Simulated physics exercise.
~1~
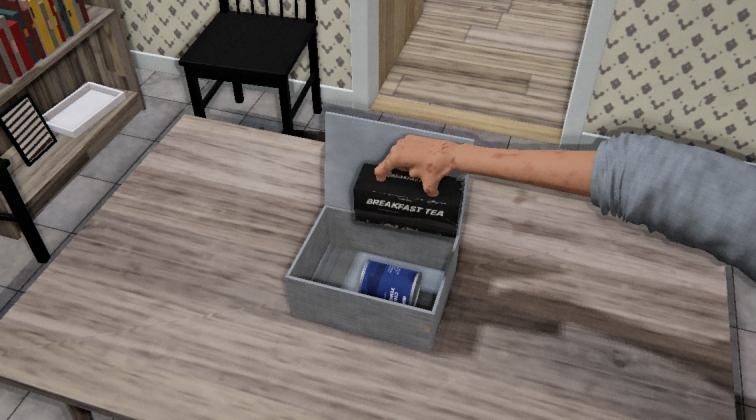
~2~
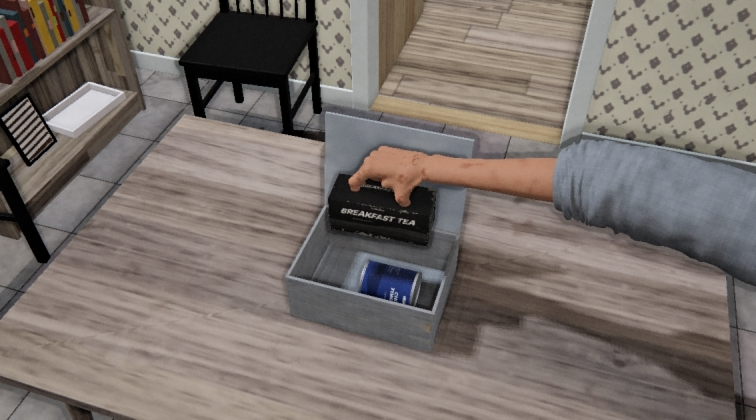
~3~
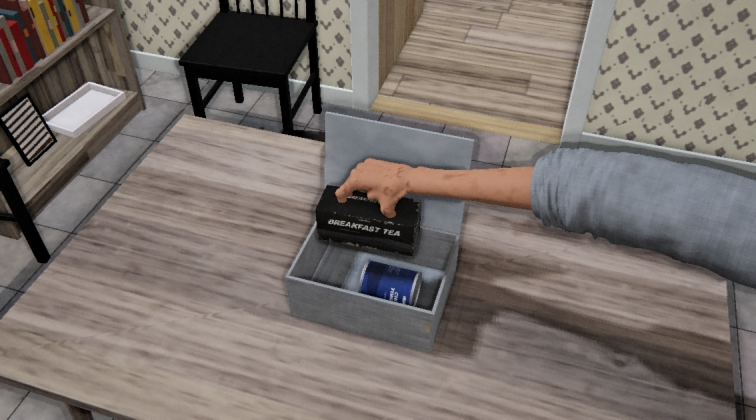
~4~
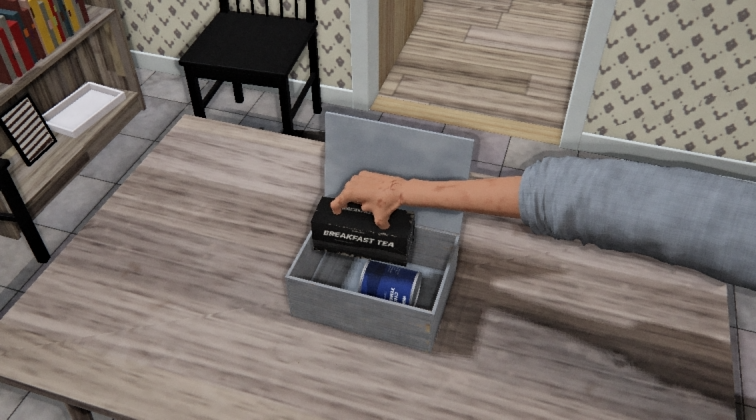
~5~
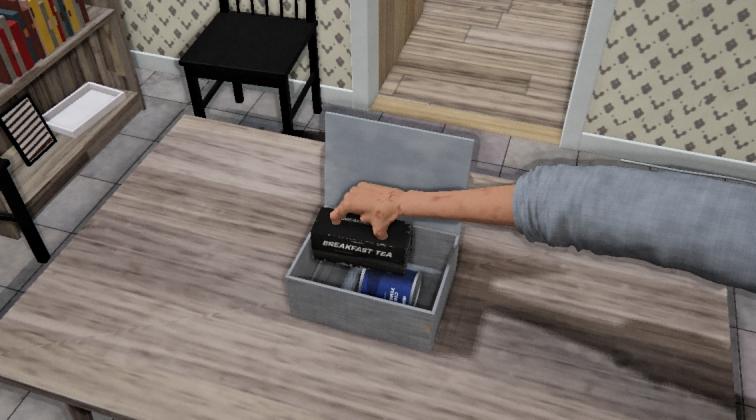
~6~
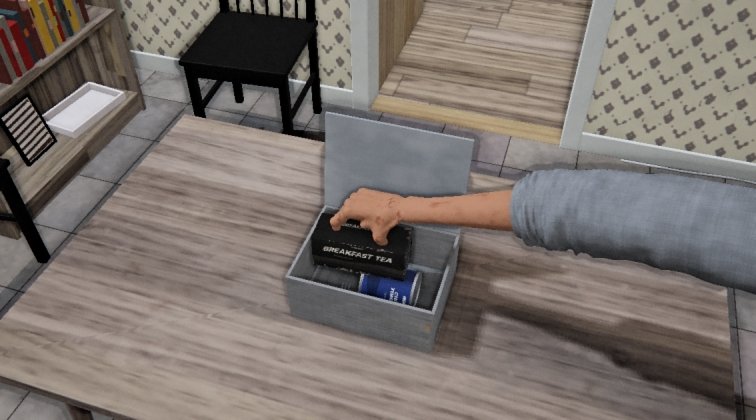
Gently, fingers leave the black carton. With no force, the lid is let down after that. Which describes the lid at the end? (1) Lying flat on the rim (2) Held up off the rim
Lying flat on the rim (1).
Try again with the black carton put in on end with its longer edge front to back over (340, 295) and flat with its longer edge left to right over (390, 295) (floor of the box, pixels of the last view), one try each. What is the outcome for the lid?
First, the lid won't shut; second, the lid does shut.
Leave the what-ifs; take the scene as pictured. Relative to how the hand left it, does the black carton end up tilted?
Result: It leans over.
Then, 1.20 s after the last picture, lid starting down; black carton tipped 69° from how it was near (371, 251); blue tin rolled a little.
Then, 1.60 s after the last picture, lid 67° above the rim; black carton on its side near (377, 261); blue tin rolled a little.
Then, 1.90 s after the last picture, lid 24° above the rim; black carton on its side near (377, 261); blue tin rolled a little.
At rest, lid shut; tipped over in the box, black carton; moved from the start, blue tin. Seen from the same camera at the end, black carton near (377, 261).
